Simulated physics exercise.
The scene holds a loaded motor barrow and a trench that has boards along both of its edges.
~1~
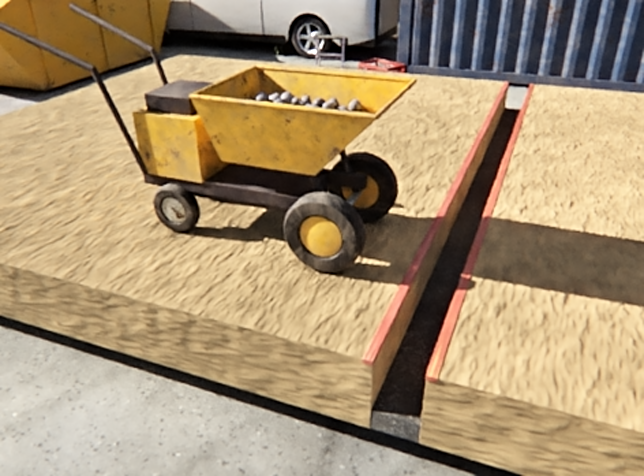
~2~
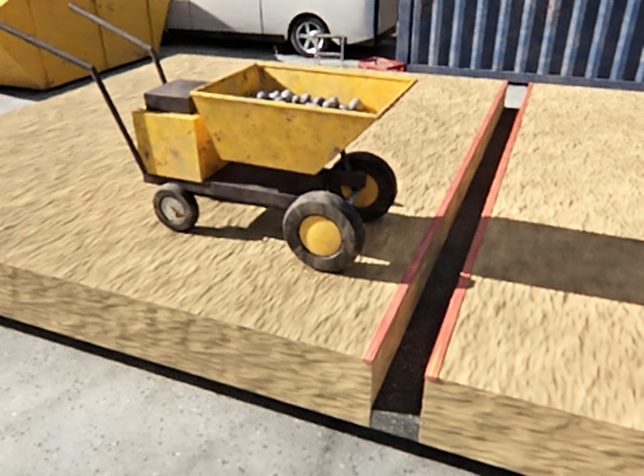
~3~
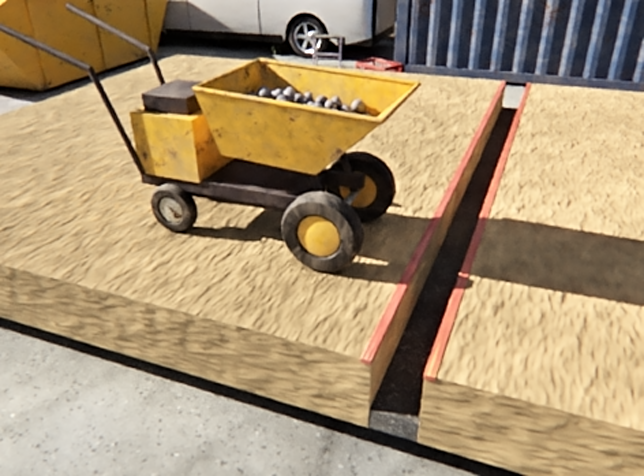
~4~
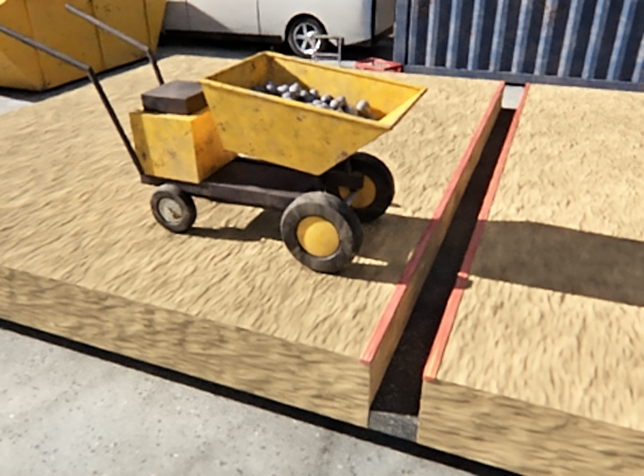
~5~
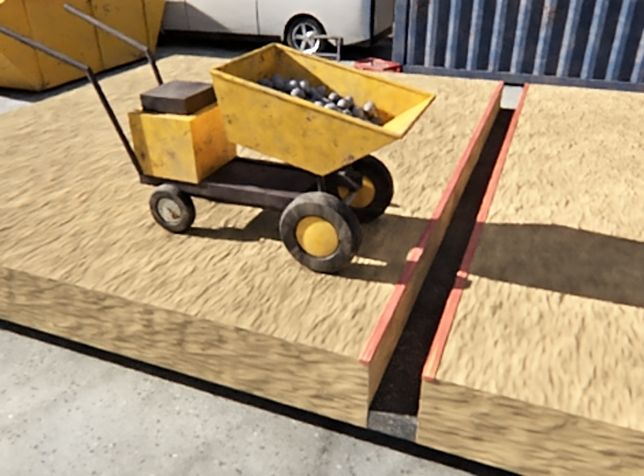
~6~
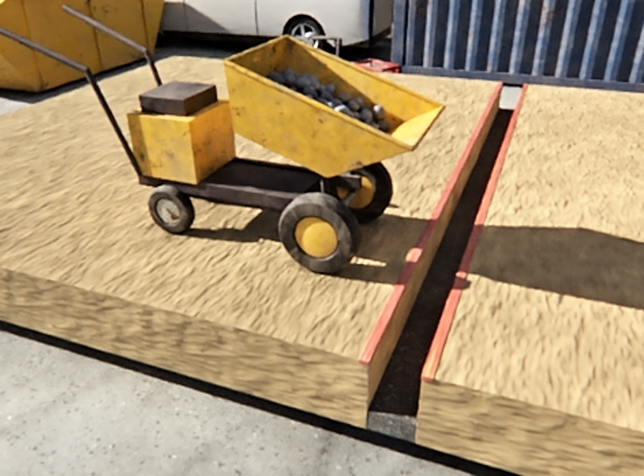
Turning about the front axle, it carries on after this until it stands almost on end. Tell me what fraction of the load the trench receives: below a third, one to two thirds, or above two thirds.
I expect the trench to receive below one third of the load.
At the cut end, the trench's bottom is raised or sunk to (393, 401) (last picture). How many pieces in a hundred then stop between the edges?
I'd guess about 0 %.
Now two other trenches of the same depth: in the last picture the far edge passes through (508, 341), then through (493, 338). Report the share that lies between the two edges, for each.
I'd expect close to 90 in a hundred and then close to 70 in a hundred.
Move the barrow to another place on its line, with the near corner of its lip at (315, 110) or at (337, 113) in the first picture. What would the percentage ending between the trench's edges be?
Around 90 % the first time and around 60 % the second.
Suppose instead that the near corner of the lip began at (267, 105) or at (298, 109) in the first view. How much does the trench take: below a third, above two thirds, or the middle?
Well, for the first stop the answer is the middle third, and for the second it is more than two thirds.
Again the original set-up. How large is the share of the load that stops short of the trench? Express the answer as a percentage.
0 percent.
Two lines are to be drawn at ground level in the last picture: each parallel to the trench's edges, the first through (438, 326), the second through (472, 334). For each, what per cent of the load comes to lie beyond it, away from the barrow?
Some 90 and some 70 per cent, respectively.
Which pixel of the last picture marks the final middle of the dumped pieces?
Close to (523, 270) in the last view.
Just after the last frame, skip tipped steeply; every one in the skip.
A moment on, skip tipped right over; roughly two thirds in the skip; roughly a quarter beyond it.
Further on, skip tipped right over; about a tenth in the skip; just a few in or heaped over the trench; almost all beyond it.
When it is over, skip tipped right over; about a tenth in the skip; just a few in or heaped over the trench; almost all beyond it.
